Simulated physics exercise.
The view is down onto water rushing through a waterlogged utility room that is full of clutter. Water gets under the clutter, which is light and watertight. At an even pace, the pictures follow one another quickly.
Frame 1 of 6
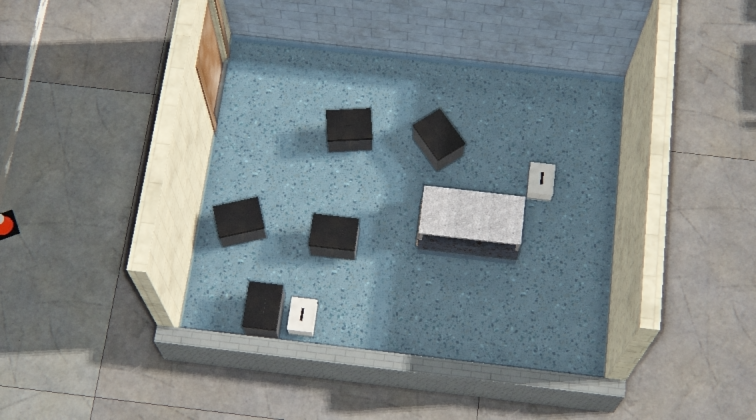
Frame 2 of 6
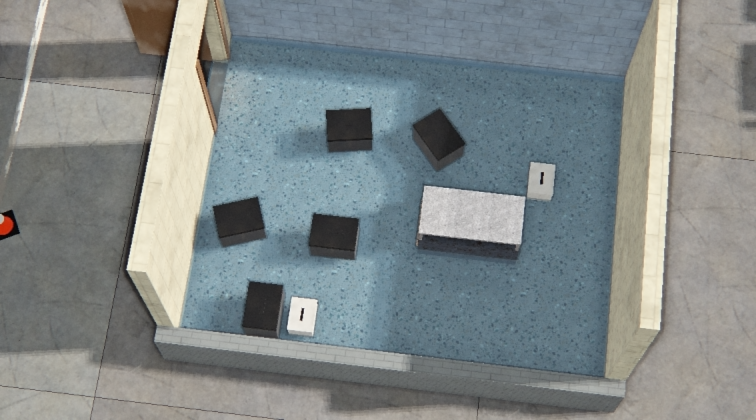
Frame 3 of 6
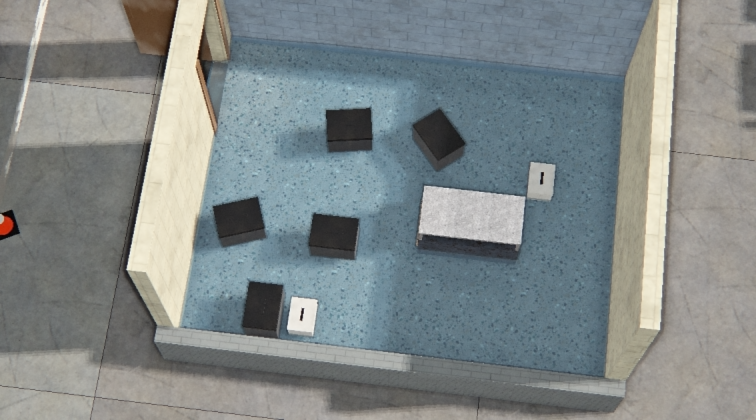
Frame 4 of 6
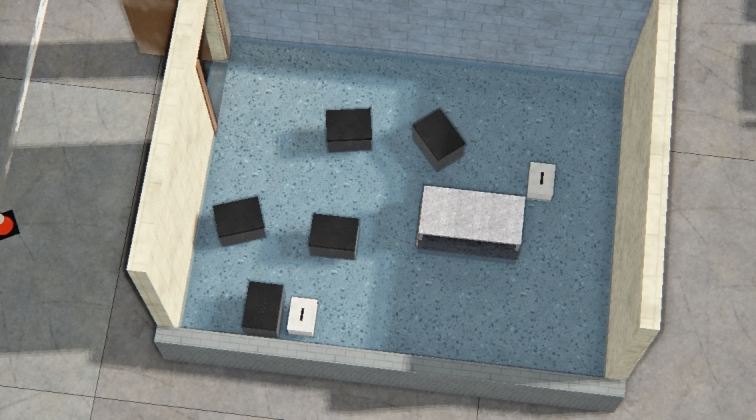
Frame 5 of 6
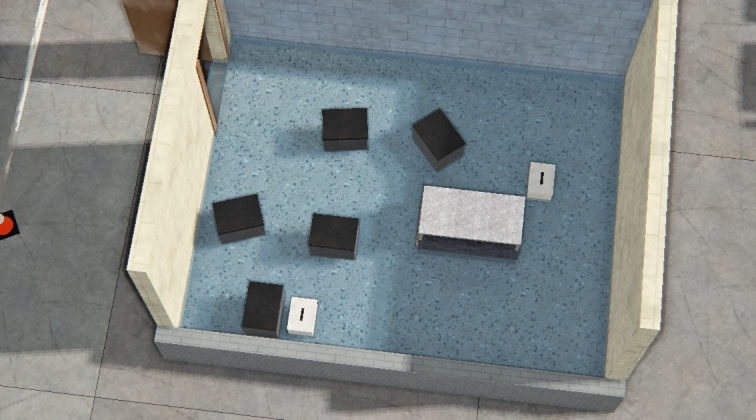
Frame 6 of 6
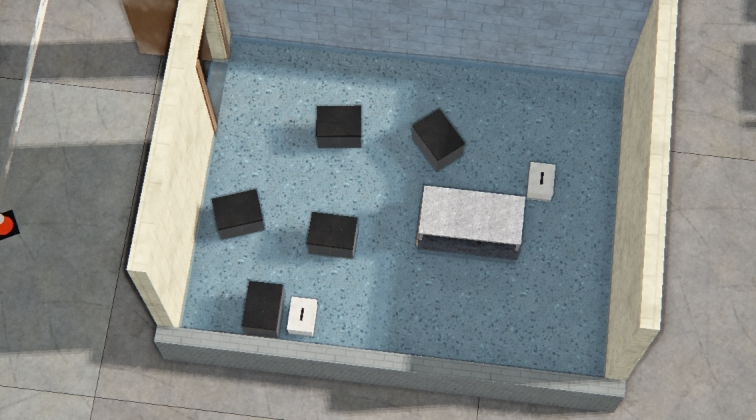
Dark box at the upper middle easing slightly left, then the leftmost one edging upward, in a blue-floored room of still clutter.
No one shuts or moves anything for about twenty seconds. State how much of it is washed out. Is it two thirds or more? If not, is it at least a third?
No, but at least a third.
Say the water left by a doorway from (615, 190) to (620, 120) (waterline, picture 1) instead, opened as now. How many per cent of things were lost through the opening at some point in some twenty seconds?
Roughly 30 in a hundred.
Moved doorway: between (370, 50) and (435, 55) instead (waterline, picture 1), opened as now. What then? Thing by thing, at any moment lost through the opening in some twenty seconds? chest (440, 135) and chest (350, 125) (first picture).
In that order: Escapes, escapes.
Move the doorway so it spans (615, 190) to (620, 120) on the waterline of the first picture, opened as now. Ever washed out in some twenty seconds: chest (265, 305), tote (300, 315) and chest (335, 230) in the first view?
The first never exits, the second never exits, the third never exits.
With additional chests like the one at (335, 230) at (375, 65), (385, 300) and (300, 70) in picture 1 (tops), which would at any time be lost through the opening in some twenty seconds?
The first leaves, the second does not leave, and the third leaves.
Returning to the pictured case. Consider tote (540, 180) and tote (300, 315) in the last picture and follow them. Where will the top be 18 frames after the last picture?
Close to (491, 167) and (281, 290).
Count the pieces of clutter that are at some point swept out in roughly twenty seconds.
Total: 4.
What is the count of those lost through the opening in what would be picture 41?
I get 3.
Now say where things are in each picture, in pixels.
The first picture shows a chest at (349, 124) floats; a chest at (239, 217) floats; 0 of 7 have shifted.
The second picture shows a chest at (349, 124), afloat; a chest at (239, 217) floats; 0 of 7 have shifted.
The third picture shows a chest at (349, 124), afloat; a chest at (239, 217), afloat; 0 of 7 have shifted.
The fourth picture shows a chest at (349, 124) floats; a chest at (238, 216), afloat; 0 of 7 have shifted.
The fifth picture shows a chest at (345, 123), afloat, close to its start; a chest at (238, 214), afloat, close to its start; 1 of 7 have shifted.
The sixth picture shows a chest at (339, 121), afloat, close to its start; a chest at (237, 209), afloat, close to its start; 2 of 7 have shifted.
A moment on, 0 of 7 are out; 7 afloat.
Next, 2 of 7 are out; 5 afloat.
Later, 3 of 7 are out; 4 afloat.
In the end, 4 of 7 are out; 3 afloat.
